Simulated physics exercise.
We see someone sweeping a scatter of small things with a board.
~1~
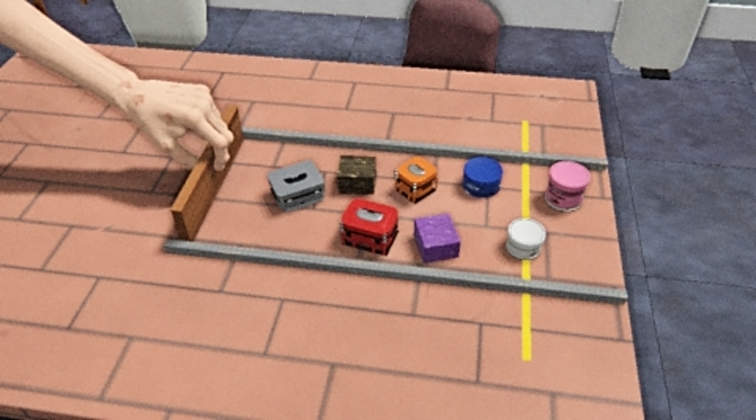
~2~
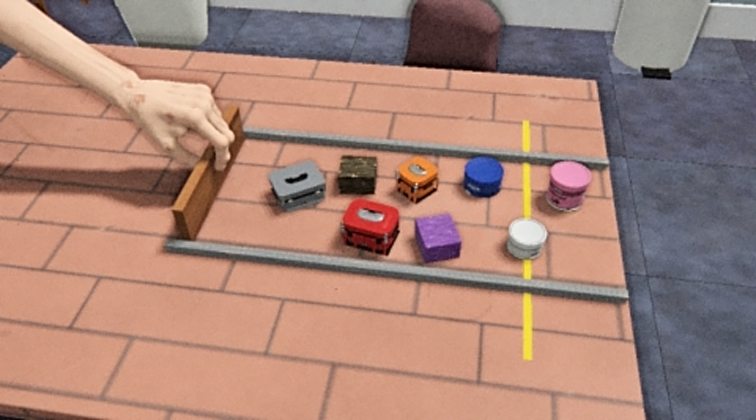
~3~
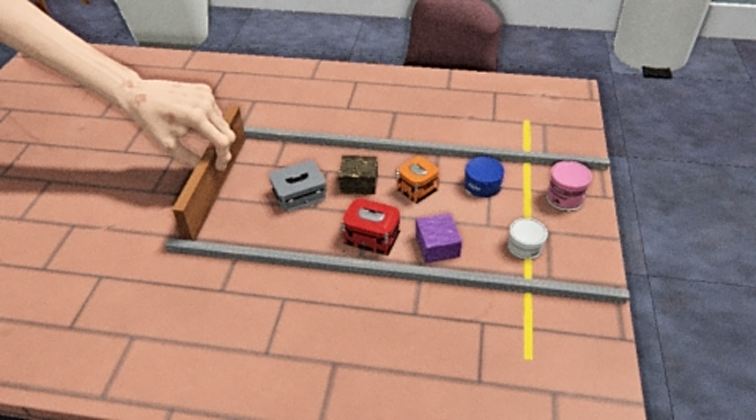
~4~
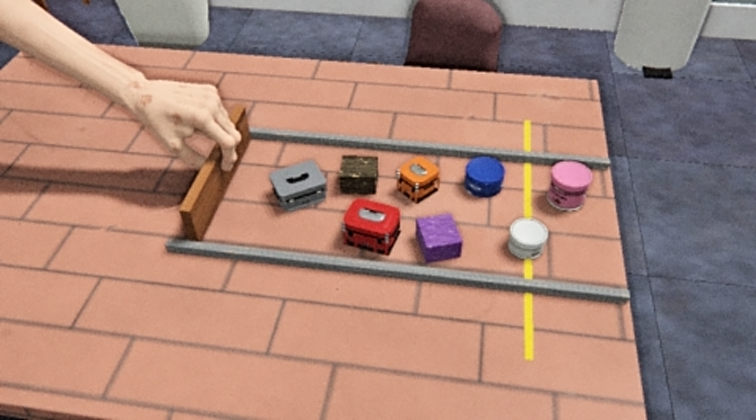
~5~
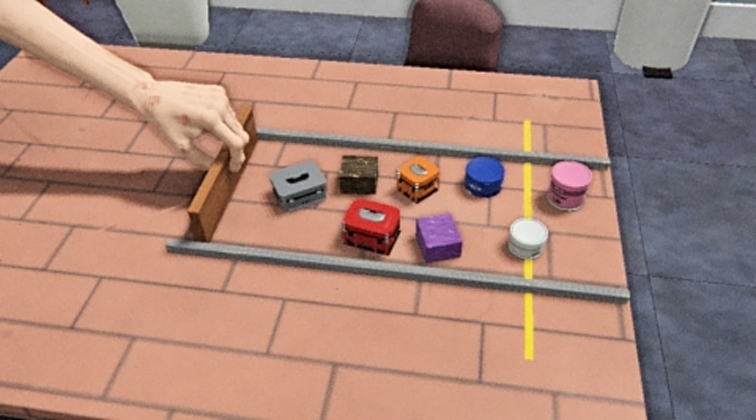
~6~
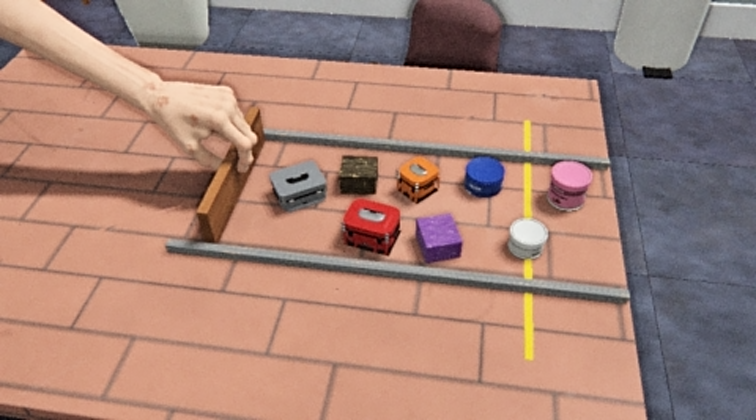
A hand sliding a wooden board slowly rightward between two grey rails towards small cases, blocks and tubs that sit still.
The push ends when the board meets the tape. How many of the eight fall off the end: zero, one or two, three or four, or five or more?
Outcome: The number that fall off is one or two.
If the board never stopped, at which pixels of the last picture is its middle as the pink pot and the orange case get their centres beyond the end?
At (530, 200) for the pink pot; at (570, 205) for the orange case.
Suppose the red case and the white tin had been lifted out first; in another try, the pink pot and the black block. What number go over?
Fallen: 0, and 1 in the other try.
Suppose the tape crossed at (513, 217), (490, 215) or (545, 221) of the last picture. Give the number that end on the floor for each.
In that order 0, 0 and 2.
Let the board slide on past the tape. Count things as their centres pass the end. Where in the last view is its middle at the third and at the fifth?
About (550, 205), then (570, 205).
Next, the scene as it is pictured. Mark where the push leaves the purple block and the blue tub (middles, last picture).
Near (602, 251) and (581, 175).
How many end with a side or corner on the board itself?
It touches 3.
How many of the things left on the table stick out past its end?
Overhanging: 1.
Soon after, none off yet; pink pot at rest near (569, 187); white tin at rest near (527, 239); blue tub at rest near (484, 177).
Then, none off yet; pink pot at rest near (569, 187); white tin moved about its own width near (579, 245); blue tub moved about its own width near (528, 170).
By the end, the number that fall off is one or two; fallen, white tin.
